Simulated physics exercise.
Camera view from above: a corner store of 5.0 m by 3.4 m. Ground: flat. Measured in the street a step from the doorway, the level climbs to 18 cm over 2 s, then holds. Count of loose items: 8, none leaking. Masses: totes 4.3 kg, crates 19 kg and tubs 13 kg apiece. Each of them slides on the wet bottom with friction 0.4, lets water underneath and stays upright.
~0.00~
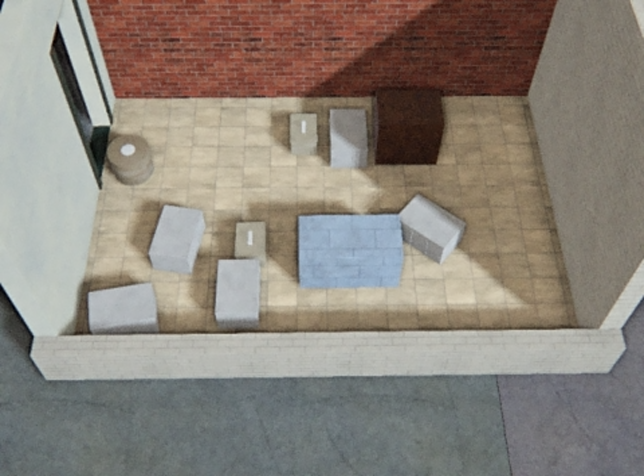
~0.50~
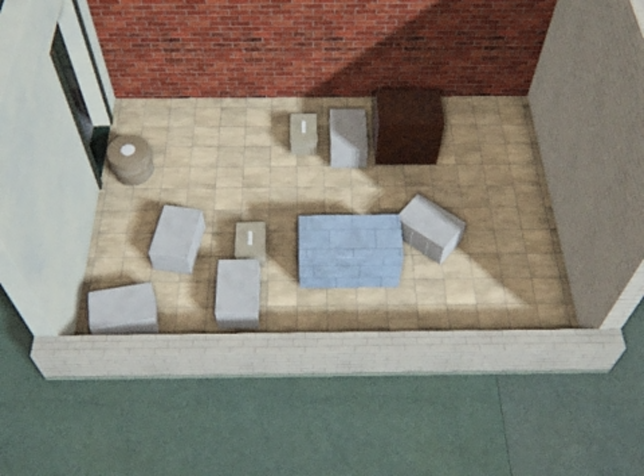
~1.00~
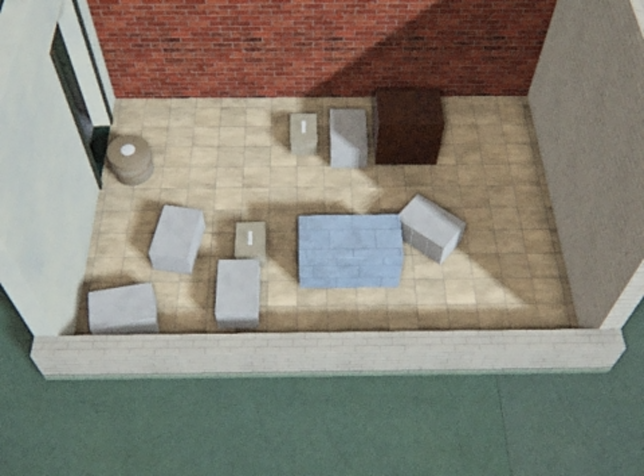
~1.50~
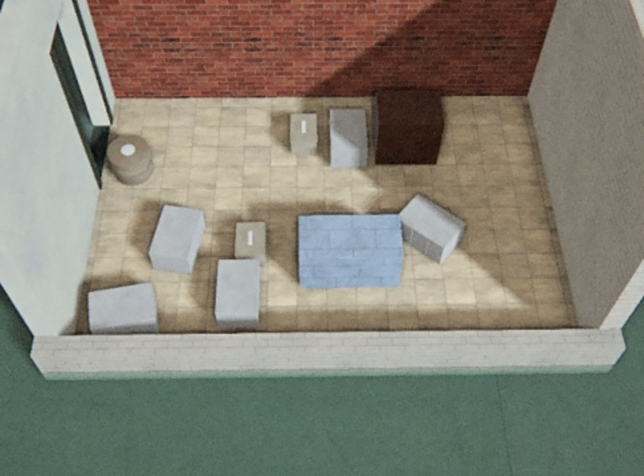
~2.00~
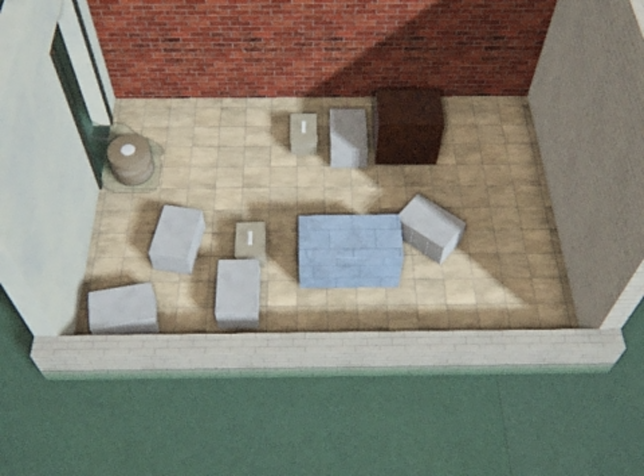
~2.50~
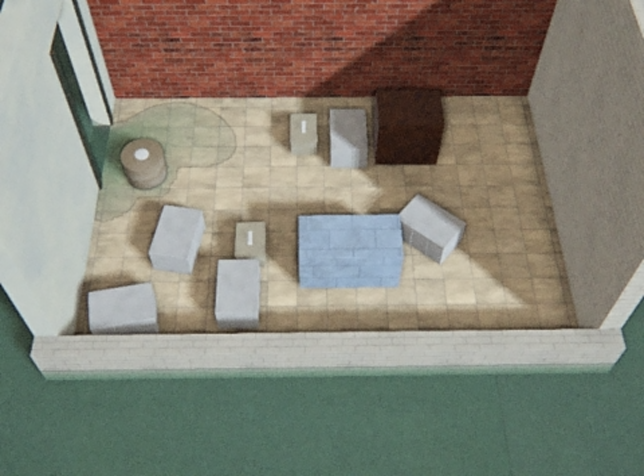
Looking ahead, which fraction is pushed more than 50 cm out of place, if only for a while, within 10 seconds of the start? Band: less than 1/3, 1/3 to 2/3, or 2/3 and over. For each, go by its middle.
It is a small fraction, under a third.
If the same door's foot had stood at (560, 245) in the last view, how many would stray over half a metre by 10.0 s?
Then it comes to 0.
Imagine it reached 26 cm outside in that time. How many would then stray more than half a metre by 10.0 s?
So the tally would be 4.
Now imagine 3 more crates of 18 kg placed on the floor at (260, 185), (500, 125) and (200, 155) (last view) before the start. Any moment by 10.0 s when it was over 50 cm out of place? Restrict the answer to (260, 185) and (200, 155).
In turn: Past it, more.
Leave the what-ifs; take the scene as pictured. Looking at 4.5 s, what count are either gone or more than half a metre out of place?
I make it 1.
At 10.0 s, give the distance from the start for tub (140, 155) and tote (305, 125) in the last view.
They've ended up 140 cm and 140 cm away, in that order.
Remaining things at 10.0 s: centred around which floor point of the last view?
The centre is close to (282, 241).
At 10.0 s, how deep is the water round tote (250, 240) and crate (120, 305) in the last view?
About 7 and 4 cm.
After 3.5 s 1 of 8 are over 50 cm from their spots; 0 afloat.
After 4.5 s 1 of 8 are over 50 cm from their spots; 1 afloat.
After 7.0 s 1 of 8 are over 50 cm from their spots; 2 afloat.
After 10.0 s 2 of 8 are over 50 cm from their spots, and 2 have been at some point; 2 afloat.
